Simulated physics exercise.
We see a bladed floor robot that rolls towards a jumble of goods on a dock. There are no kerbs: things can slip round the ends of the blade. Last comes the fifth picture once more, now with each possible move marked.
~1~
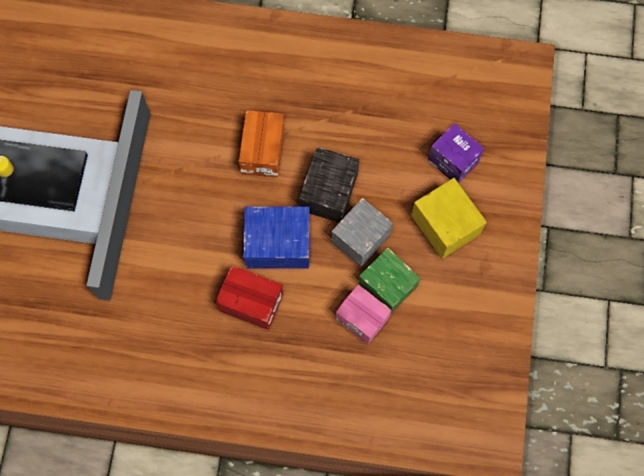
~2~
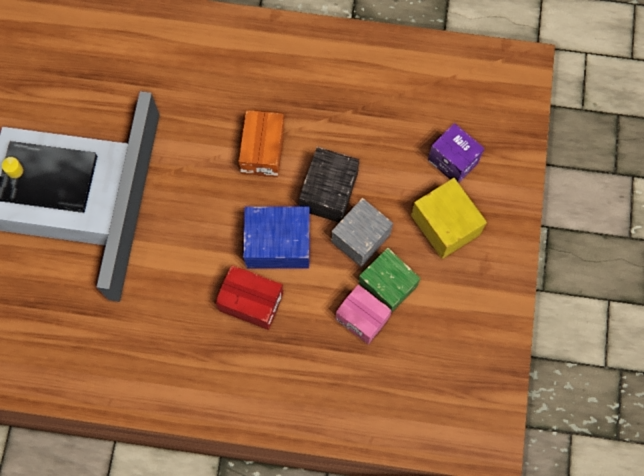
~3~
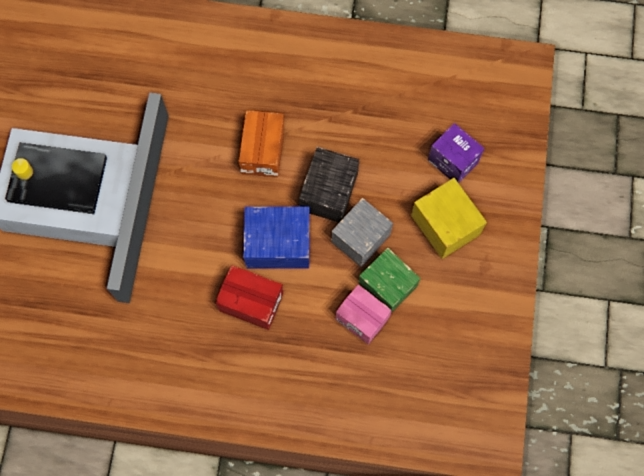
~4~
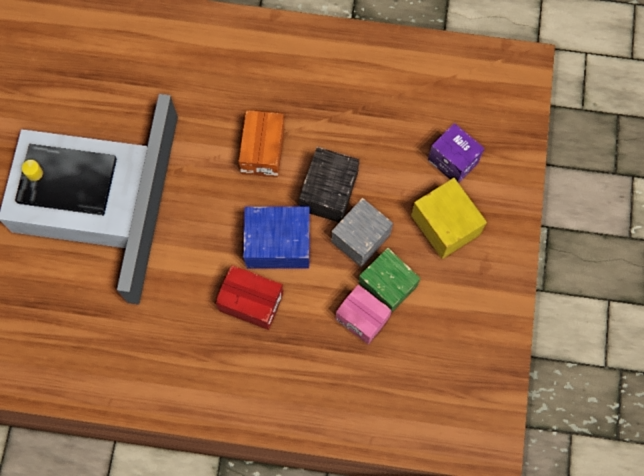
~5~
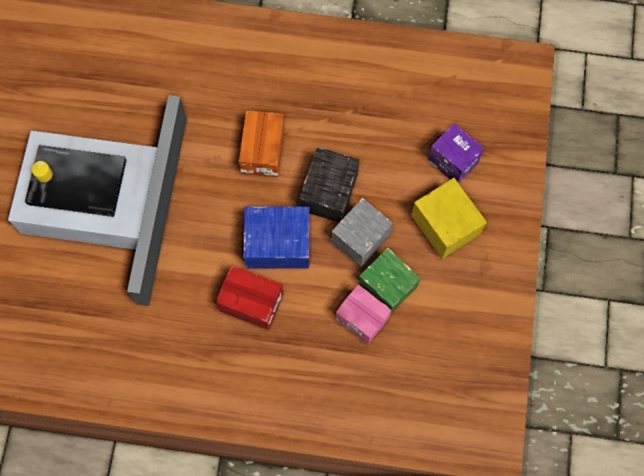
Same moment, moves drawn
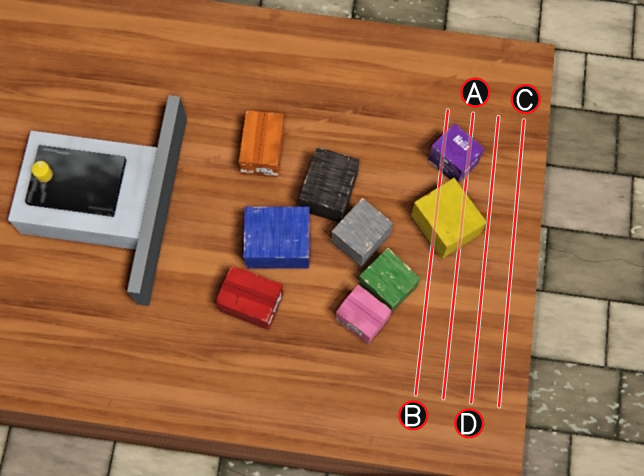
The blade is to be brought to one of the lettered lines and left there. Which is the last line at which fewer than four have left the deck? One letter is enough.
As far as mark A.
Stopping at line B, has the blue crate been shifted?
Yes.
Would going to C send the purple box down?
By then, yes.
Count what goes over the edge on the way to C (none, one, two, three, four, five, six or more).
In all, six or more.
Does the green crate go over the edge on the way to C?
Yes.
On the marked copy, A at (459, 249); B at (433, 246); C at (512, 256); D at (485, 253).
With A. Early on, robot (191, 196); red parcel (286, 301); orange parcel (303, 150).
Further on, robot (303, 211); yellow crate (499, 208); green crate (472, 301).
At the end, robot (387, 222); yellow crate over the edge; grey crate over the edge; three fallen.
As for the rest, B is within the limit but short; C drops eight; D drops six.
